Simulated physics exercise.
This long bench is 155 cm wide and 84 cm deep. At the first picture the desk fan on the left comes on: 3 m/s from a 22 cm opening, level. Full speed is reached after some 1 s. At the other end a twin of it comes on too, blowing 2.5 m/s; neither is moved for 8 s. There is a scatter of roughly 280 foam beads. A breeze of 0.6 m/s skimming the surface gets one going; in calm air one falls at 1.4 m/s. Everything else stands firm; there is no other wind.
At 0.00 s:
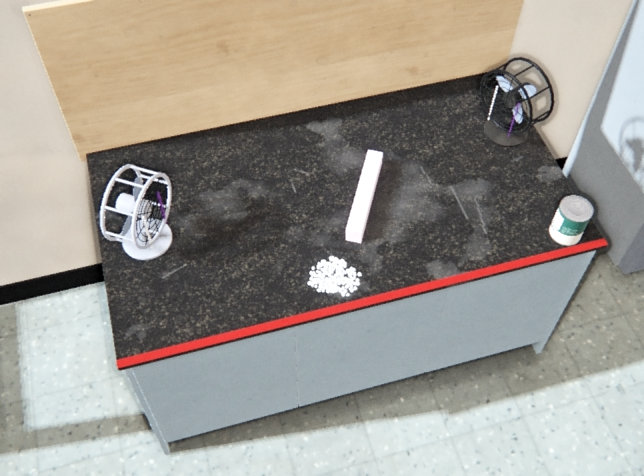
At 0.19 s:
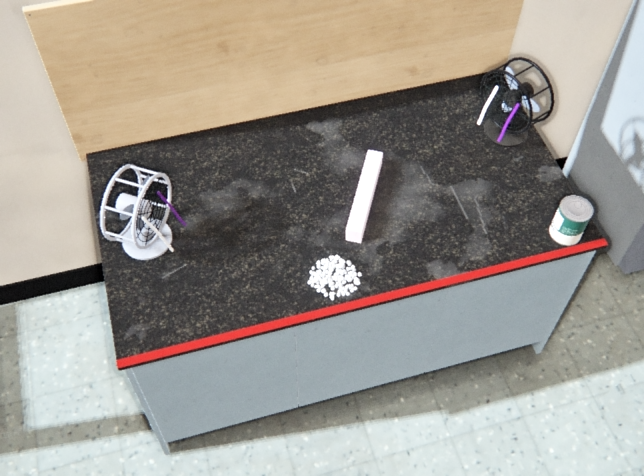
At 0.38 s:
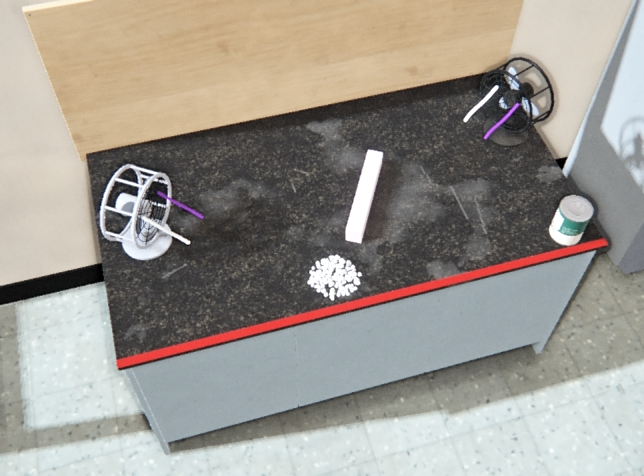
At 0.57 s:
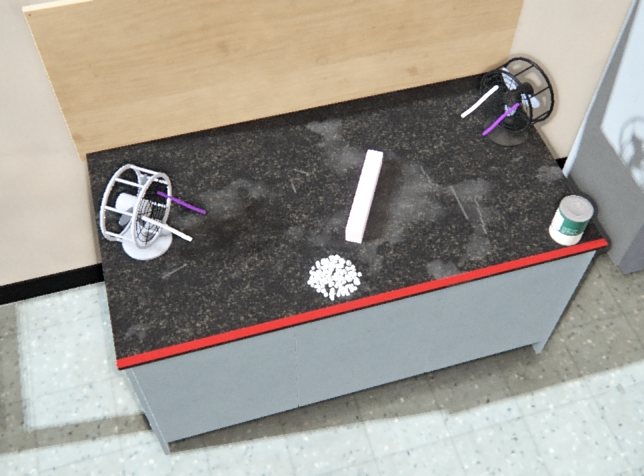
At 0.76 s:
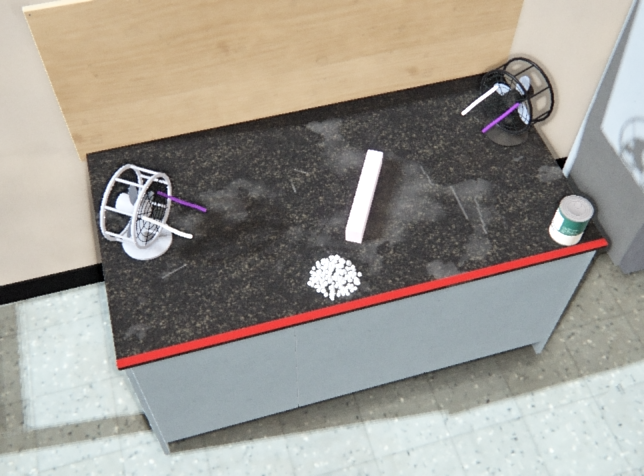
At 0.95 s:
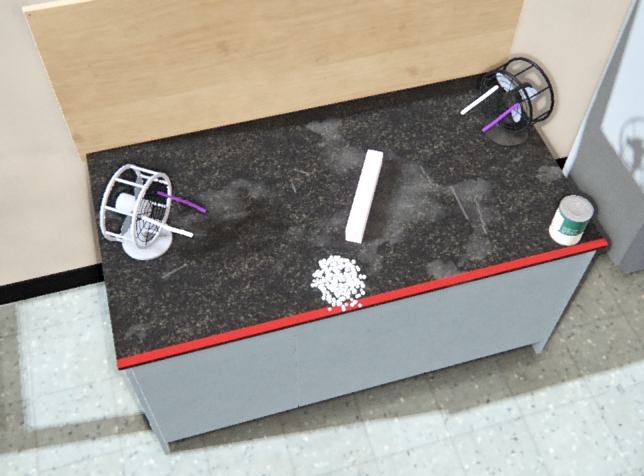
A long bench with a speckled black top, red front edge and grey front stands against a wooden board in a pale-tiled room, seen steadily from above. A white caged fan sits at left and a black one at right, with a white plank, a pile of white beads and a green-and-white tin between them. Purple and white streamers lift out from both fans and waver, then the beads shift slightly and spread toward the red edge.
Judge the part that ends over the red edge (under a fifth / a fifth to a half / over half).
Of the foam beads, above half end over the red edge.
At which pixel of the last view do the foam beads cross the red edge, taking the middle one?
Around (377, 303).
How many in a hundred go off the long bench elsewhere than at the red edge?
Some 0 per cent.
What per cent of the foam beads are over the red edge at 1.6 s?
About 100 %.
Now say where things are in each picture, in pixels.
The middle of the foam beads is near (335, 278), none has stirred yet, the mouth of the desk fan is at (137, 207) and that of the second one at (516, 96), in the first frame.
The middle of the foam beads is near (335, 277), about 1 % have left their places and the red edge is centred on (377, 303), in the second frame.
The middle of the foam beads is near (335, 277), about 5 % have left their places, the top of a plank is at (365, 189) and the top of a tin is at (577, 208), in the third frame.
The middle of the foam beads is near (335, 277) and about 5 % have left their places, in the fourth frame.
The middle of the foam beads is near (335, 277) and about 5 % have left their places, in the fifth frame.
The middle of the foam beads is near (340, 280), the farthest in sight from the desk fan is at (360, 306) and about 40 % have left their places, in the sixth frame.
After 1.6 s the count stands so, 99 % are over the red edge.
After 2.6 s the count stands so, 100 % are over the red edge.
After 4.4 s the count stands so, 100 % are over the red edge.
After 8.0 s, at the end, 100 % are over the red edge.
